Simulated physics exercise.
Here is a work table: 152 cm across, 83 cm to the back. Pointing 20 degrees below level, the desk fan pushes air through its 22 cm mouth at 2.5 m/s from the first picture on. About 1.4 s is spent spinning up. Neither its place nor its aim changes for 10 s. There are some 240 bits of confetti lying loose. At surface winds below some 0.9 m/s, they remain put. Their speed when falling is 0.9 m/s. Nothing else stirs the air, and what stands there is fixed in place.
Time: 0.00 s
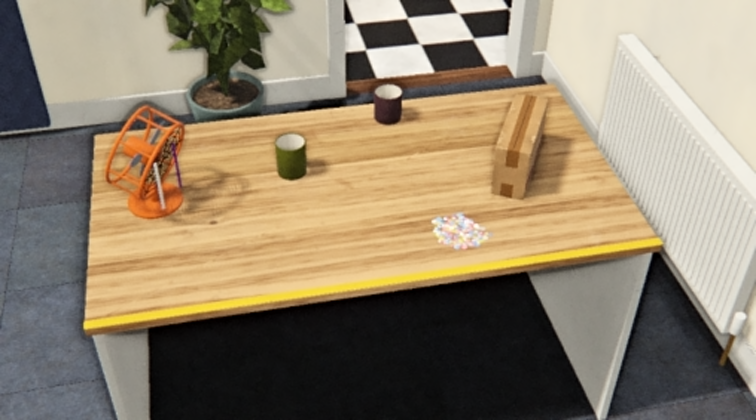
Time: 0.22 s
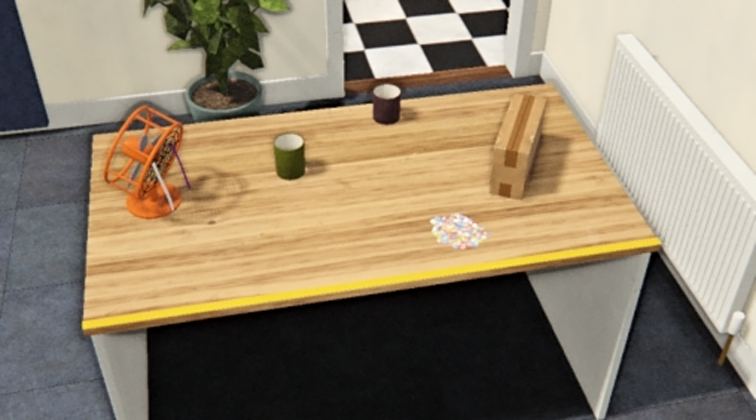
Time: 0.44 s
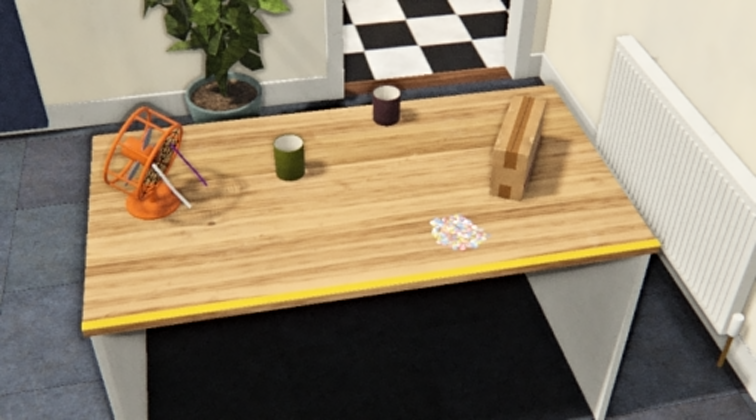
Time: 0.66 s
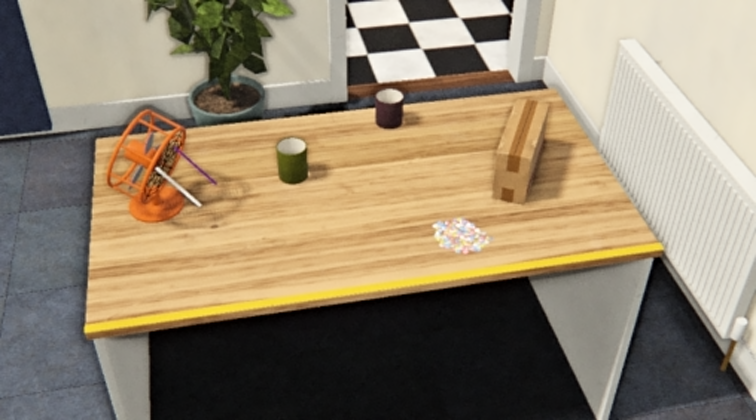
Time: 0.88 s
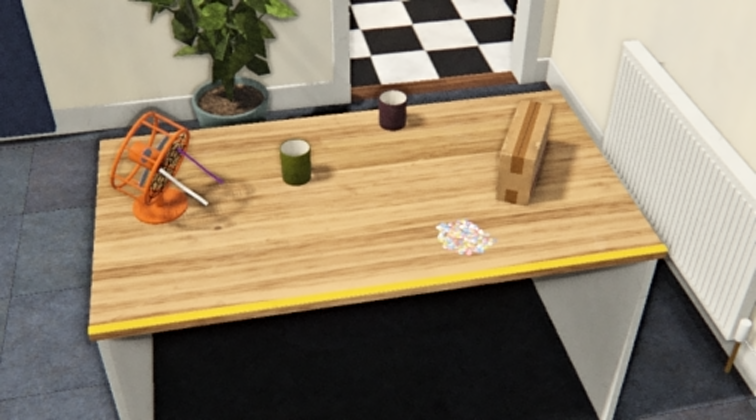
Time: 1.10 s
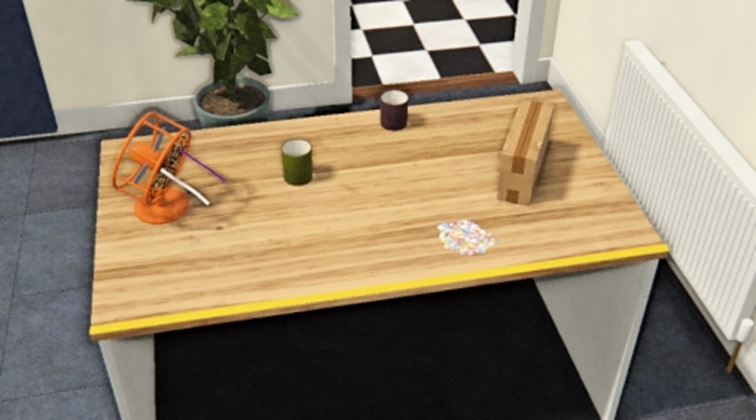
Orange desk fan whirring on a wooden table beside two mugs, a cardboard box and a still patch of confetti.
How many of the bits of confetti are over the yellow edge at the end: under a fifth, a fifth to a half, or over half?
In the end the majority sit past the yellow edge.
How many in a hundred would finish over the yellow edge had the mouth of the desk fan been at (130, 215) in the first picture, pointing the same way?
The share would be near 4 %.
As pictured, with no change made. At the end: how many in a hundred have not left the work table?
Near 2 %.
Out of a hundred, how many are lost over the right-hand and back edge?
40 % right-hand, 0 % back.
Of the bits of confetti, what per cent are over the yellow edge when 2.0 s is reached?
60 % or thereabouts.
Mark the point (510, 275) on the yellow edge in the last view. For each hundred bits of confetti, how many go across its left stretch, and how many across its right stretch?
My take is close to 0 percent on the left side and near 60 percent on the right.
After 2.0 s, 71 % are on the move or not yet settled, 61 % are over the yellow edge; the middle of those still in play is near (668, 235).
After 3.2 s, 2 % are on the move or not yet settled, 61 % are over the yellow edge.
After 5.5 s, 1 % are on the move or not yet settled, 61 % are over the yellow edge.
After 10.0 s, at the end, 61 % are over the yellow edge.
